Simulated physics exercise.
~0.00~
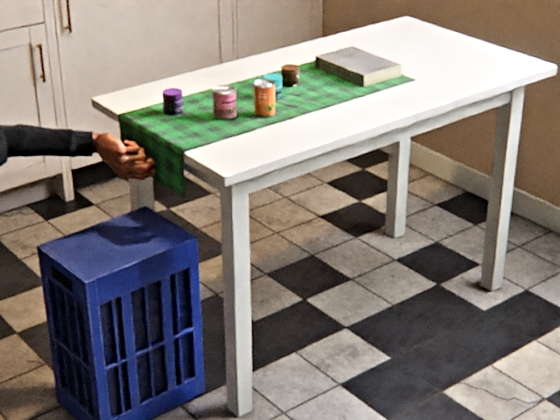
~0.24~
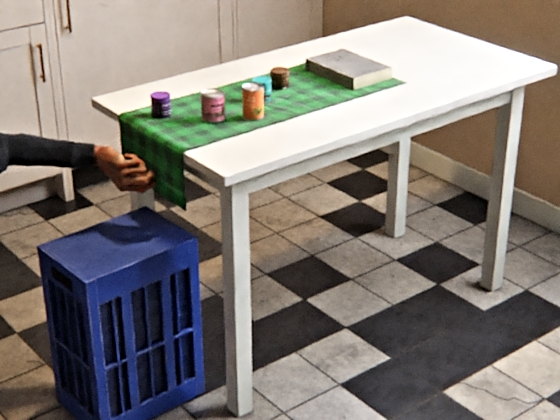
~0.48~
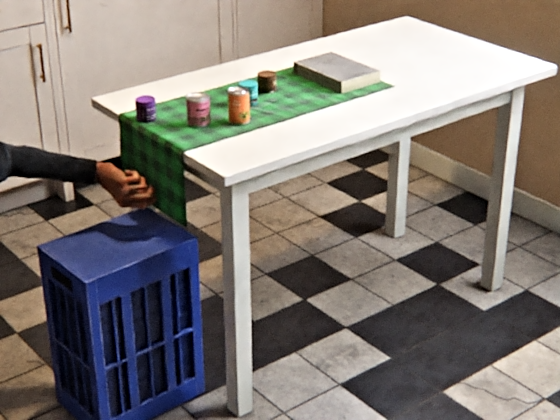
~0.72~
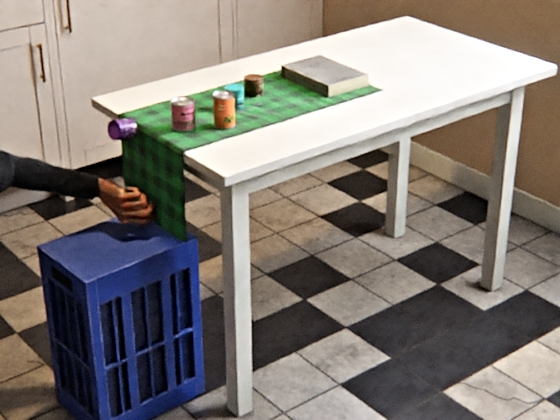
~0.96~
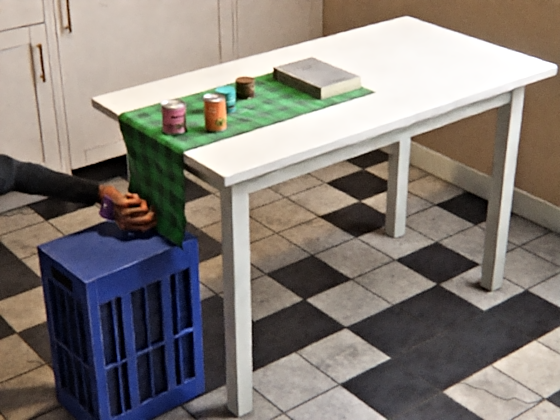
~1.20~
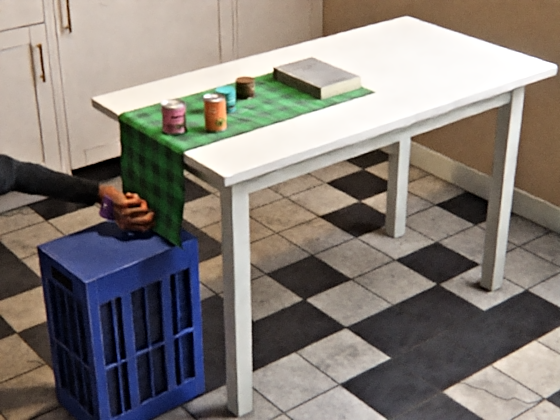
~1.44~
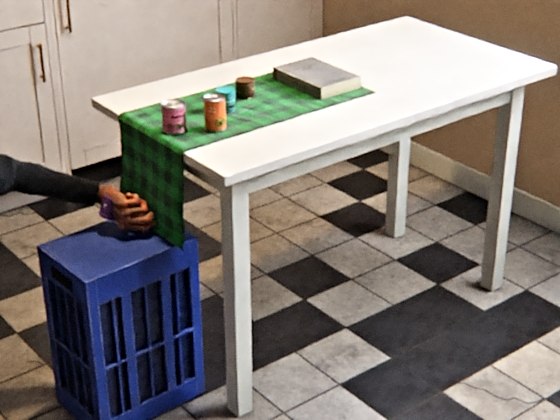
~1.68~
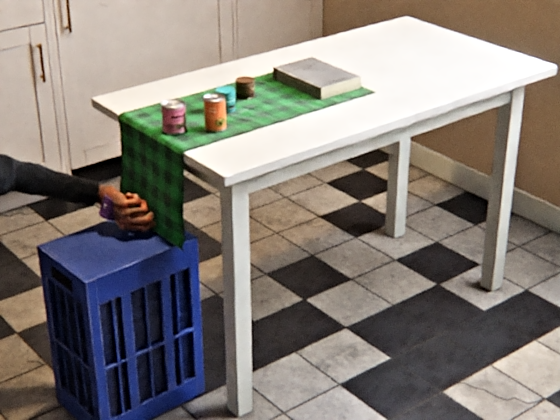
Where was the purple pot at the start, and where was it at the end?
At the start the purple pot stood on the green cloth near the left end of the table. At the end it was below the table's edge, beside the hand and just above the blue crate.
